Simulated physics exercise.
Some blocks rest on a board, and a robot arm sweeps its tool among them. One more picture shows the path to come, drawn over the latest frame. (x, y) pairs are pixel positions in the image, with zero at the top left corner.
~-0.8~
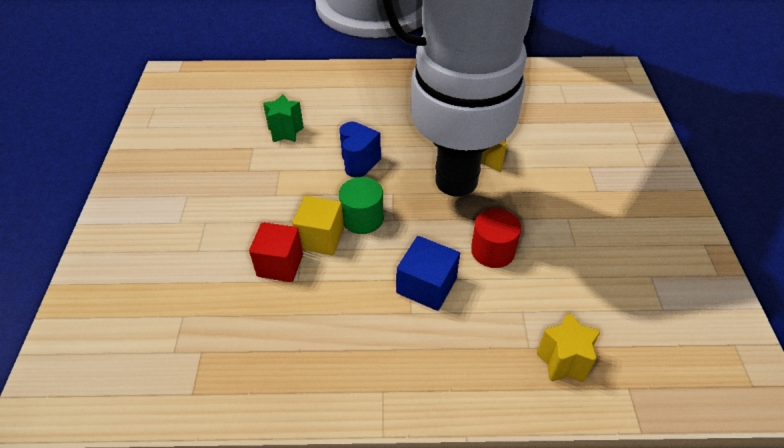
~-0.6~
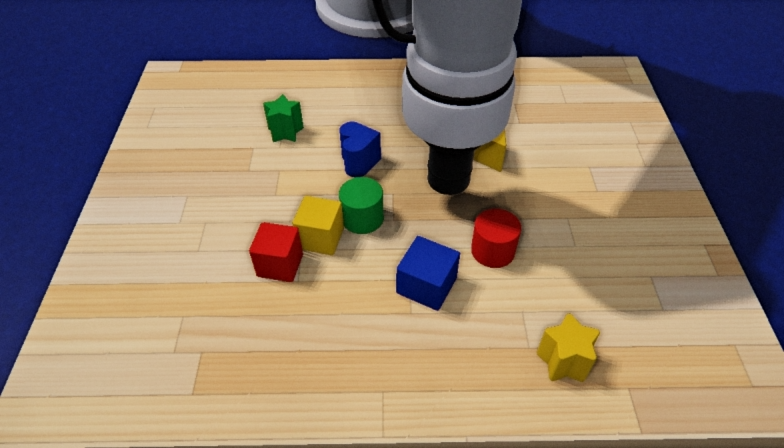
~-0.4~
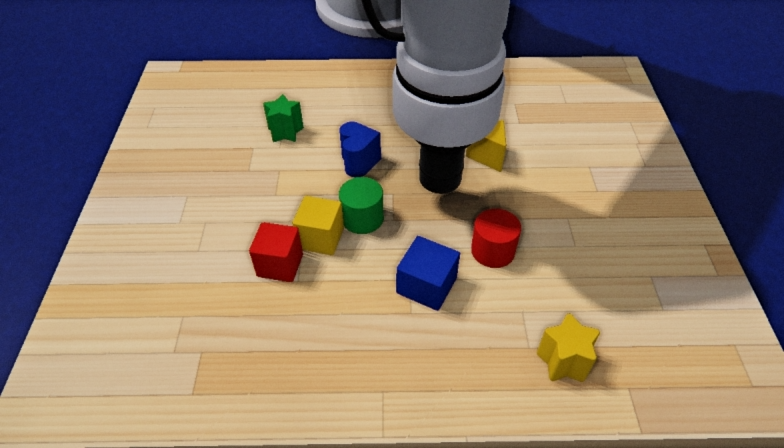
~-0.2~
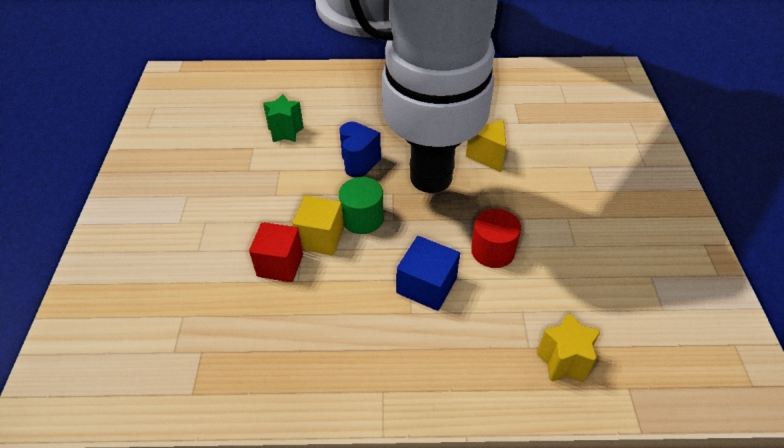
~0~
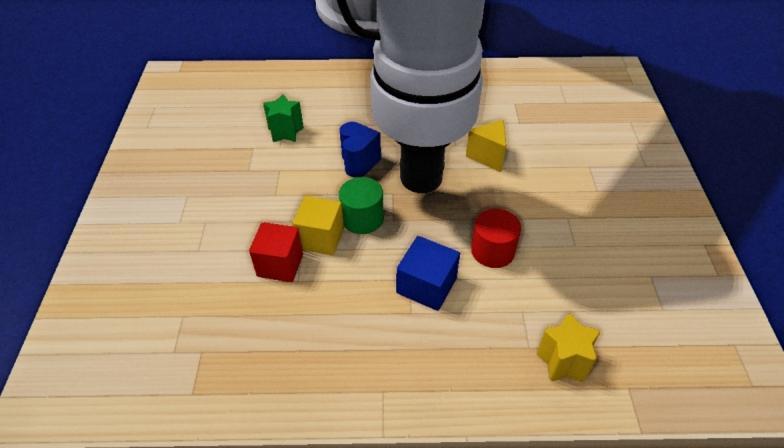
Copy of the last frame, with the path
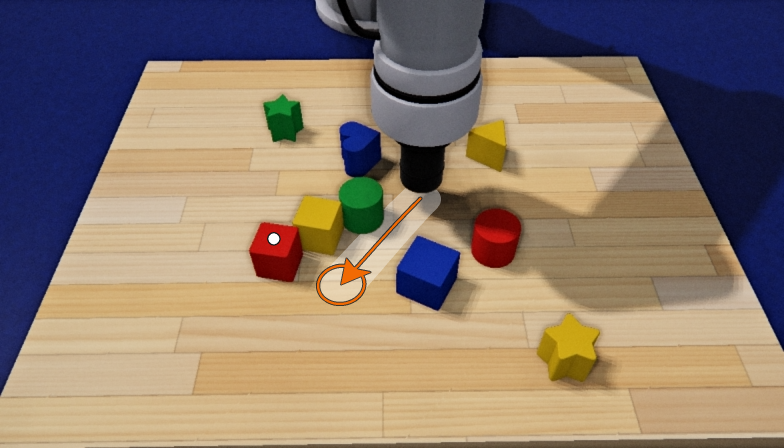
A robot arm moves its black tool slightly left above the board among still, colourful blocks.
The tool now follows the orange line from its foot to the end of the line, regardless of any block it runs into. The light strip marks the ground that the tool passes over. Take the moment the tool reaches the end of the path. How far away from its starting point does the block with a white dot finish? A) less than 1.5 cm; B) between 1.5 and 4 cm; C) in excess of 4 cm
The one that fits is A, less than 1.5 cm.
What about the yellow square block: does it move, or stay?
Put simply, it goes somewhere else.
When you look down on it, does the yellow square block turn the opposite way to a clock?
My answer is yes.
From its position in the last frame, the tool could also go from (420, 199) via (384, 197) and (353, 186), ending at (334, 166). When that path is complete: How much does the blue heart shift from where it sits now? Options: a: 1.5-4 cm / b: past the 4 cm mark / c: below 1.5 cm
Correct choice: A.
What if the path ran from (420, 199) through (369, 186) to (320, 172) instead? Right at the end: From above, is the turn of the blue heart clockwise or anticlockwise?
It makes a clockwise turn.
Drawn move, in a line from (420, 199) to (341, 284); the dot is on the red square block.
The first path, step by step. One third of the way, tool (395, 206); yellow square block (308, 211), turned 15° anticlockwise; green disc (351, 194).
Two thirds of the way, tool (368, 235); yellow square block (303, 208), turned 30° anticlockwise; green disc (344, 195).
At the end, tool (339, 266); red square block still; yellow square block (303, 208), turned 30° anticlockwise; green disc (344, 195).
